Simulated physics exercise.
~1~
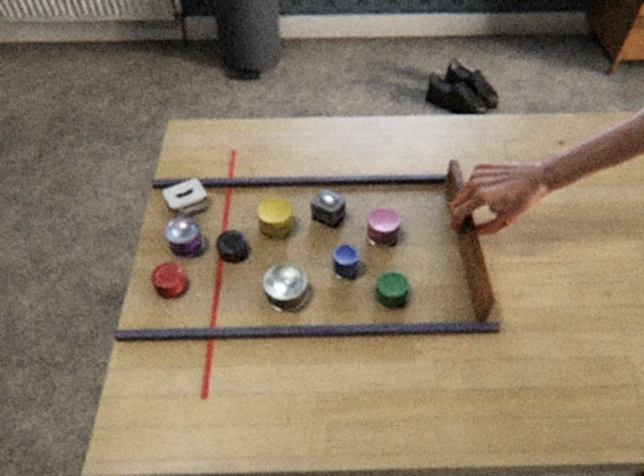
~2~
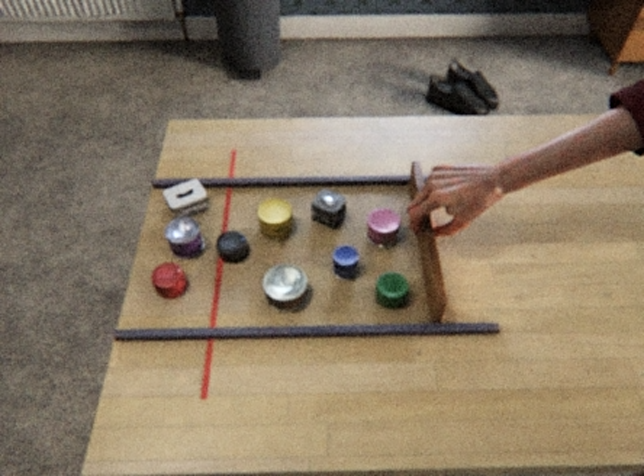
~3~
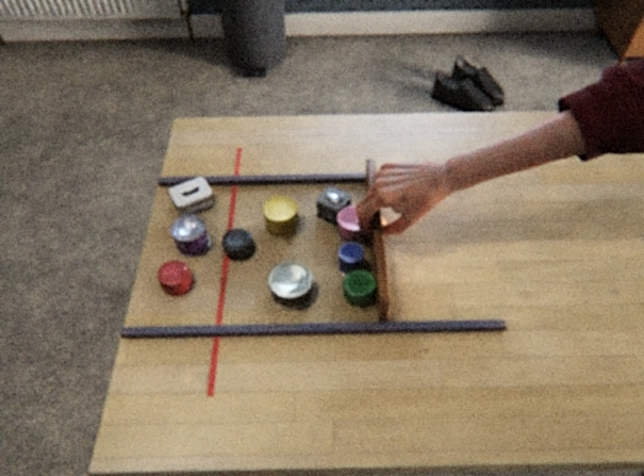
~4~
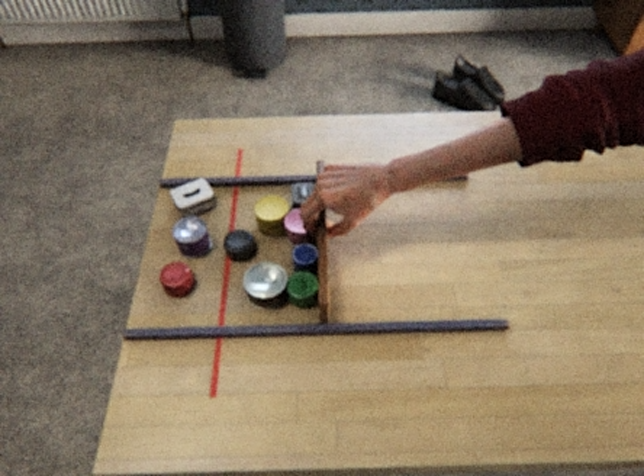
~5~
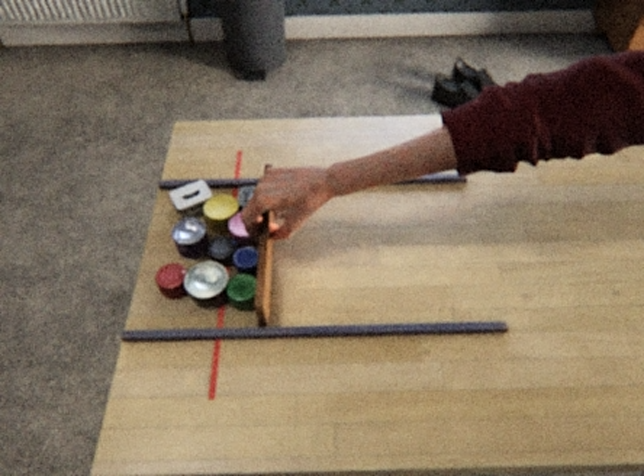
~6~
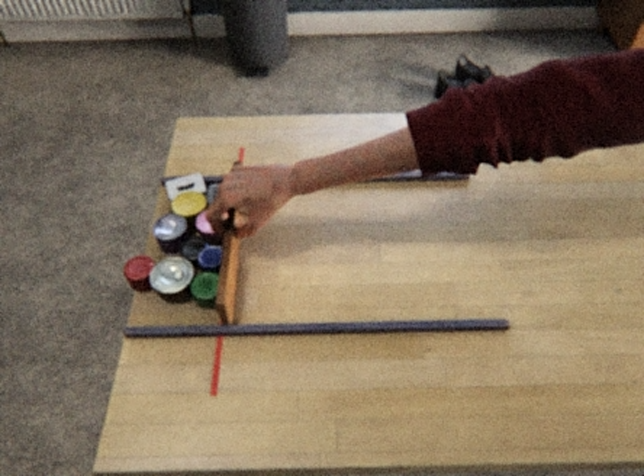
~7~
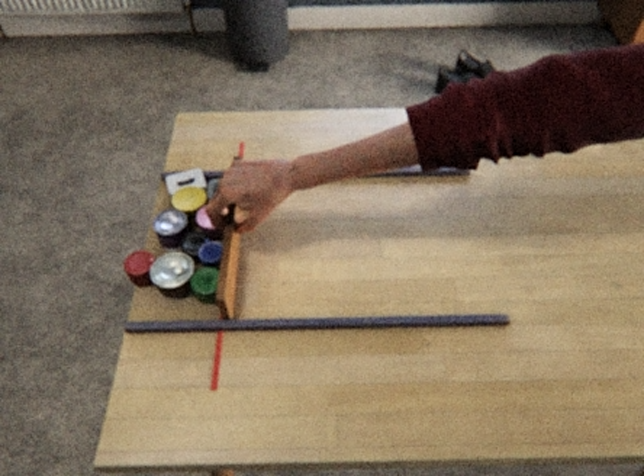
Hand-held board sweeping small tins and pots left across a wooden table, stopping at the red tape with none falling off.
